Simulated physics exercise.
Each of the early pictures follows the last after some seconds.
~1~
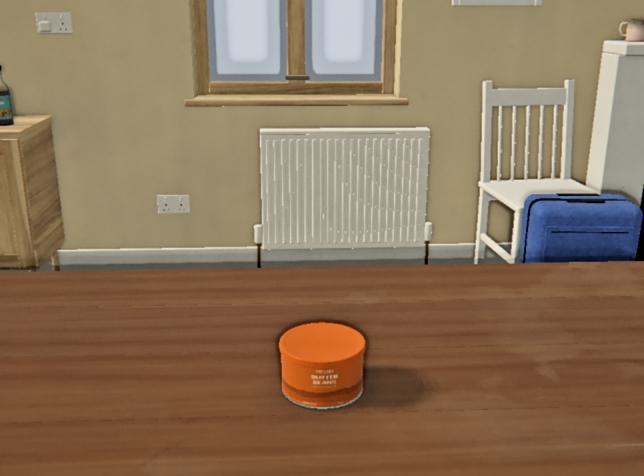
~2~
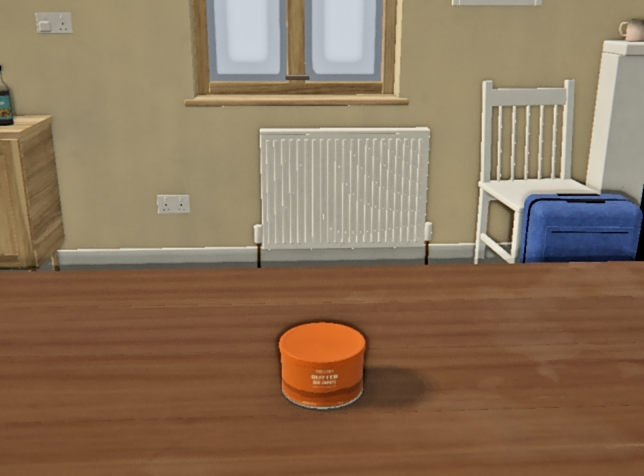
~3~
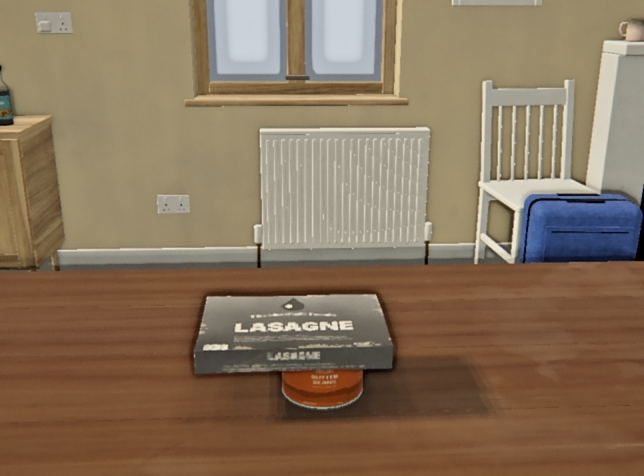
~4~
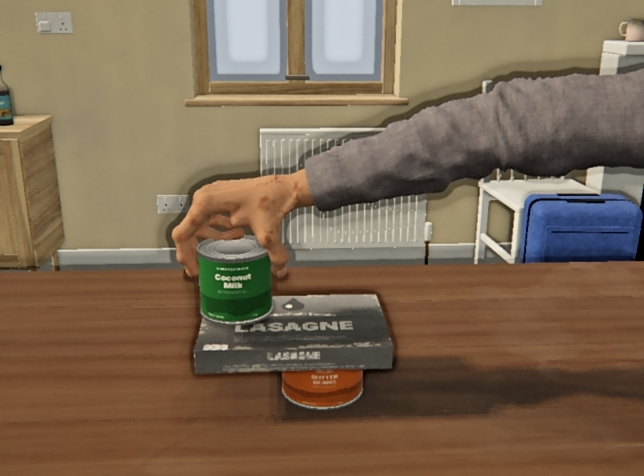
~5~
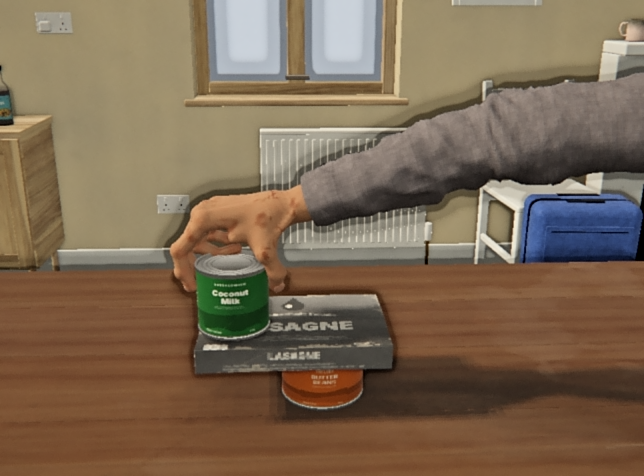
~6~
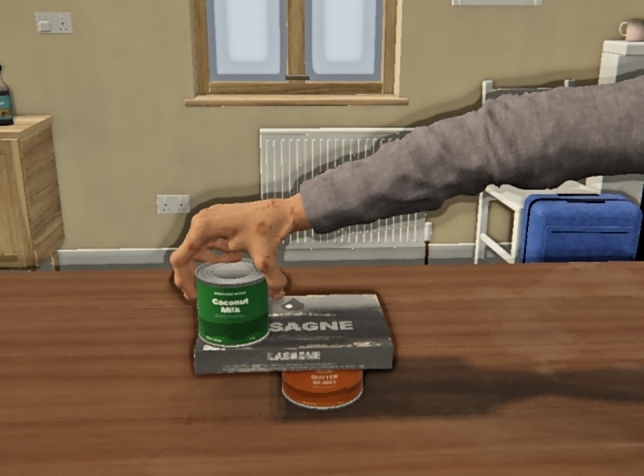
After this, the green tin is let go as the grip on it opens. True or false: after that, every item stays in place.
False.
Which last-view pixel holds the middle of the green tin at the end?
Look around (86, 406) in the final frame.
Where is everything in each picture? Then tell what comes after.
The last thing is not in view yet, in the first frame.
The last thing is not in view yet, in the second frame.
The last thing is not in view yet; grey packet (293, 330), in the third frame.
Still above its spot; green tin (236, 279); grey packet (293, 330), in the fourth frame.
Still above its spot; green tin (233, 294); grey packet (293, 330), in the fifth frame.
Set down, still held; green tin (233, 302); grey packet (293, 330), in the sixth frame.
Then, 0.30 s later than the last frame, green tin now fallen; grey packet tilted by 44°.
Then, 0.40 s later than the last frame, grey packet tilted by 39°.
Then, 0.90 s later than the last frame, grey packet tilted by 27°.
When it is over, fallen, green tin; moved from the start, grey packet; orange tub as before. End places, in pixels of the last picture, green tin near (86, 406). The stack gives way.
